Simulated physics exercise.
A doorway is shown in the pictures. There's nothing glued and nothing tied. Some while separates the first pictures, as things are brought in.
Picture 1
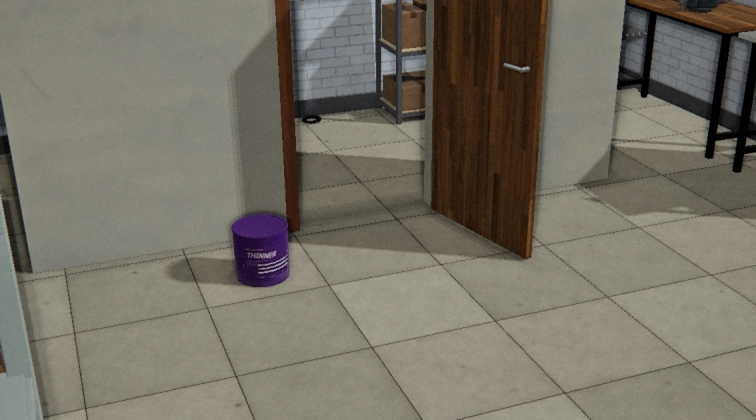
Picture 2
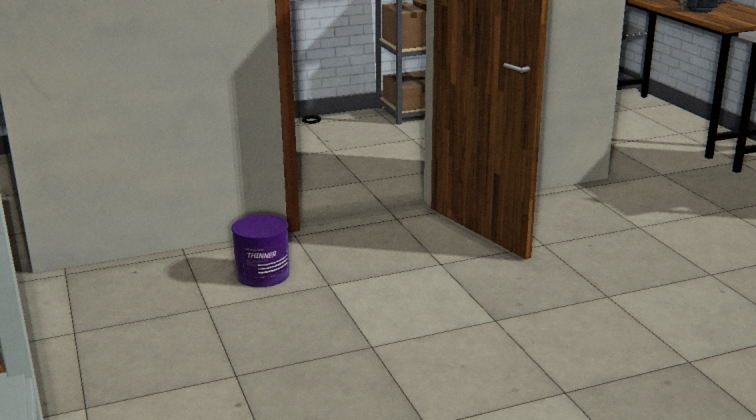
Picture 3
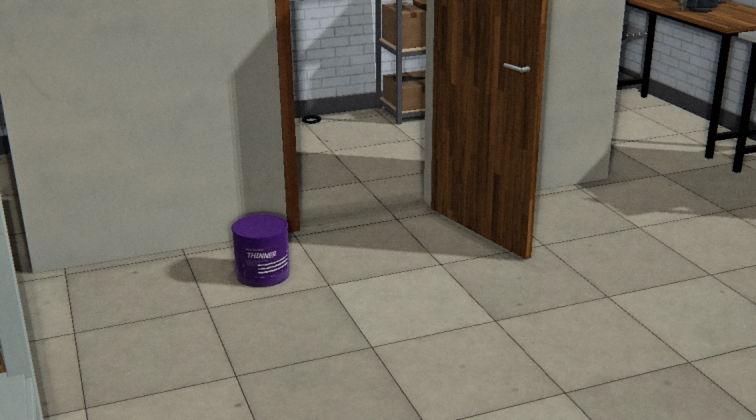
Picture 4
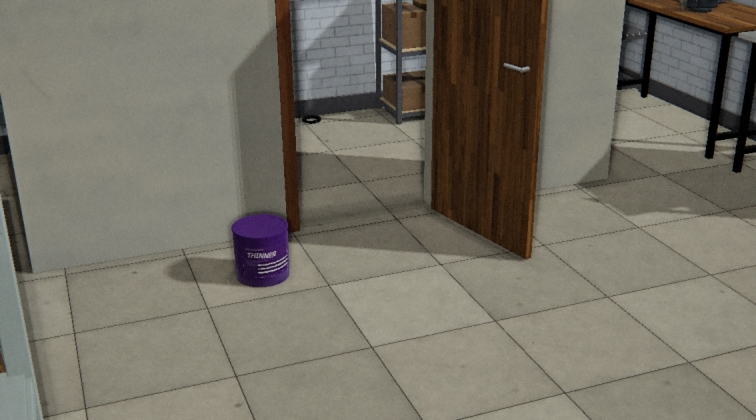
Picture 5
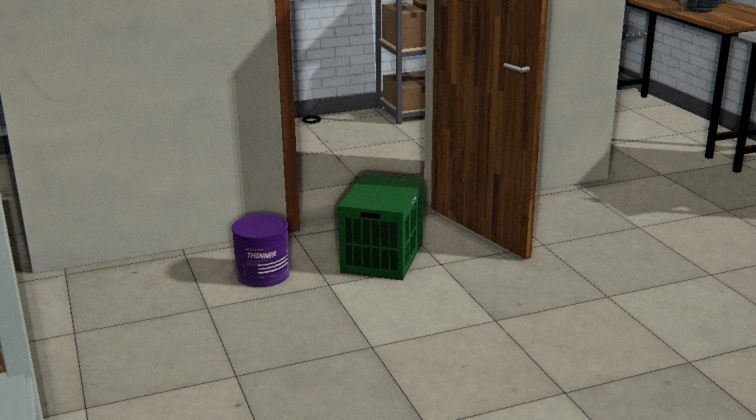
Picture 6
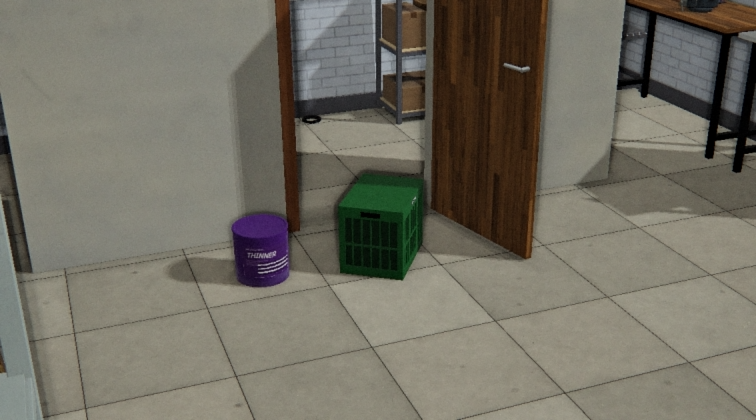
The video shows a purple pail standing on a tiled floor beside a doorway with its wooden door wide open and still. A green crate then appears in front of the opening, to the right of the pail, and nothing else moves.
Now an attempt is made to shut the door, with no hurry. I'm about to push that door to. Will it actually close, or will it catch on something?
It will catch before closing.
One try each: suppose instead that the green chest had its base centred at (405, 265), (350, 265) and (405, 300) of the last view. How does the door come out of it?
Well, the first time the door halts partway, the second time it halts partway, and the third time it completes its swing.
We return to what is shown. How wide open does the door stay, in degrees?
I'd say it stays open by roughly 60 degrees.
Then, 0.40 s past the last view, door at 94°.
Then, 0.60 s past the last view, door at 81°.
Then, 0.80 s past the last view, door at 66°.
Then, 0.90 s past the last view, door at 60°.
Finally, door at 58°; both still in place. Final places as the last picture's camera would see them, green chest near (379, 225).
